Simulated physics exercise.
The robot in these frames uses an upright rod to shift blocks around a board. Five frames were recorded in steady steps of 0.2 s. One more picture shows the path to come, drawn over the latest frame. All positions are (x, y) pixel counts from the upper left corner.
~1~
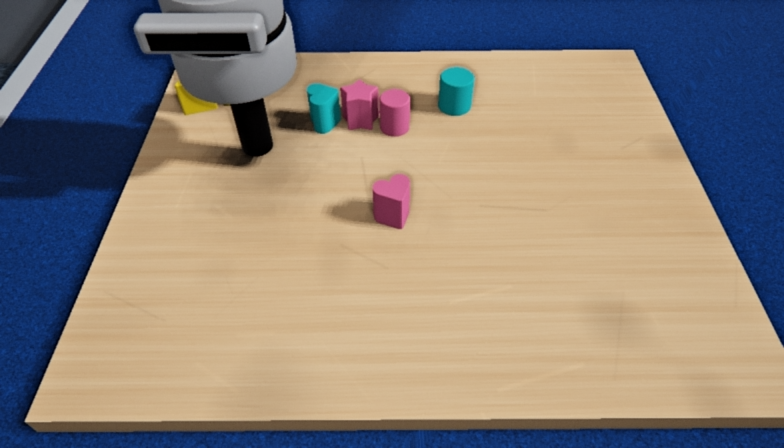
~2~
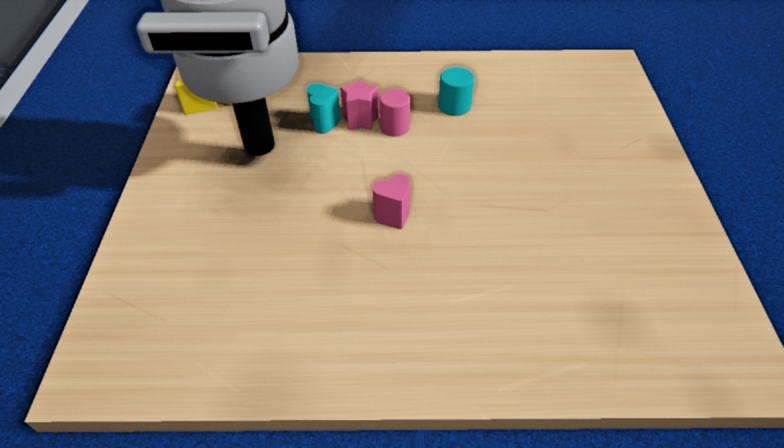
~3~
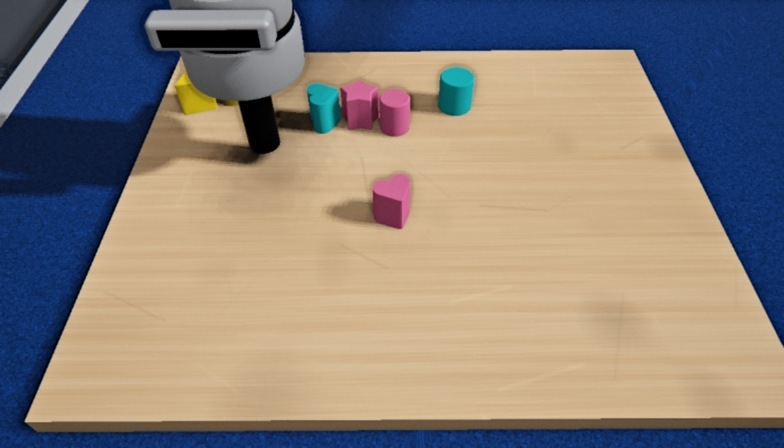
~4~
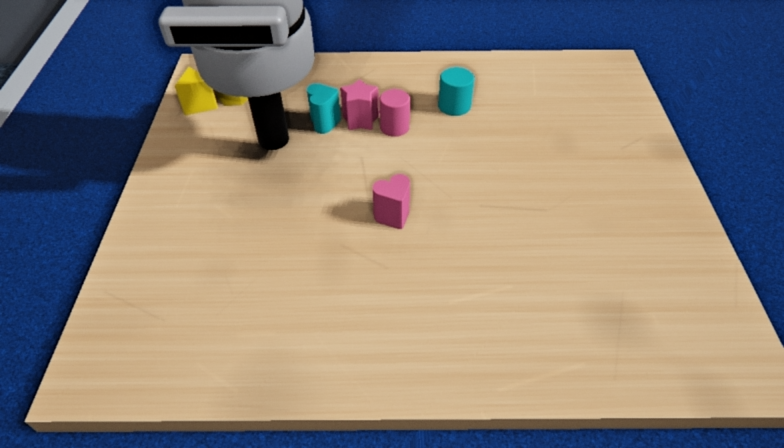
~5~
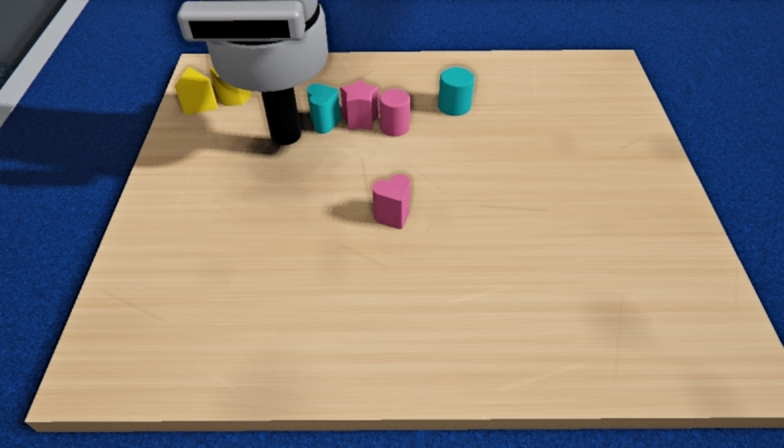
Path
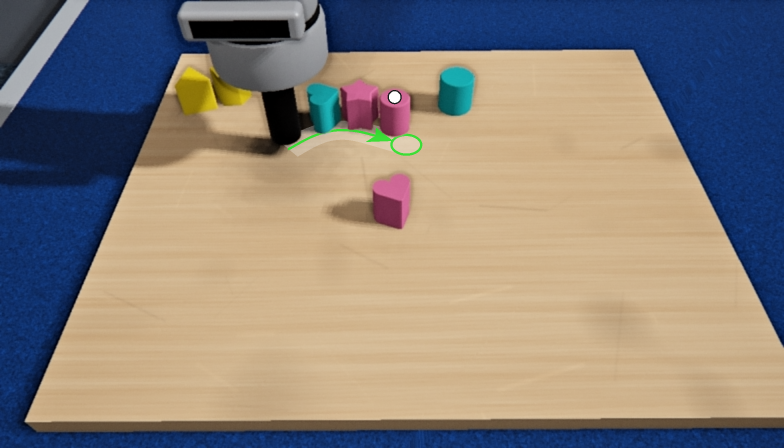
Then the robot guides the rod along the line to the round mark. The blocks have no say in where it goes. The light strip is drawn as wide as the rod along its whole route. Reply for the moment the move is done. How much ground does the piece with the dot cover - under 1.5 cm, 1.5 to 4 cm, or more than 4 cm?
It shifts 1.5 to 4 cm.
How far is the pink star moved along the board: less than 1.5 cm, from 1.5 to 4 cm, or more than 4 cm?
The move is medium, 1.5 to 4 cm.
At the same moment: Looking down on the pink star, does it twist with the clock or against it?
In a top view, it turns clockwise.
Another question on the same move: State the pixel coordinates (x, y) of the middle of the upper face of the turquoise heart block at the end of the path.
The middle of its top is at (334, 83).
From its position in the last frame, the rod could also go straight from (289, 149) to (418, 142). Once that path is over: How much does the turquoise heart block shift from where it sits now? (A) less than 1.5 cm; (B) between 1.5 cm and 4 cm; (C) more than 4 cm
(A)
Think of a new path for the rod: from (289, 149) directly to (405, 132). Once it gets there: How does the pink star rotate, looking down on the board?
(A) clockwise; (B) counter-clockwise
Correct choice: B.
Path on the board, from (289, 149) over (326, 132) and (367, 133) to (406, 145); the dot is on the pink circle.
The first path, step by step. One third of the way, rod (324, 119); turquoise heart block (330, 84), turned 40° anticlockwise.
Two thirds of the way, rod (367, 120); turquoise heart block (334, 83), turned 70° anticlockwise; pink star (375, 85), turned 25° clockwise.
At the end, rod (406, 131); turquoise heart block (334, 83), turned 70° anticlockwise; pink star (375, 85), turned 25° clockwise; pink circle (421, 97); turquoise circle in place.
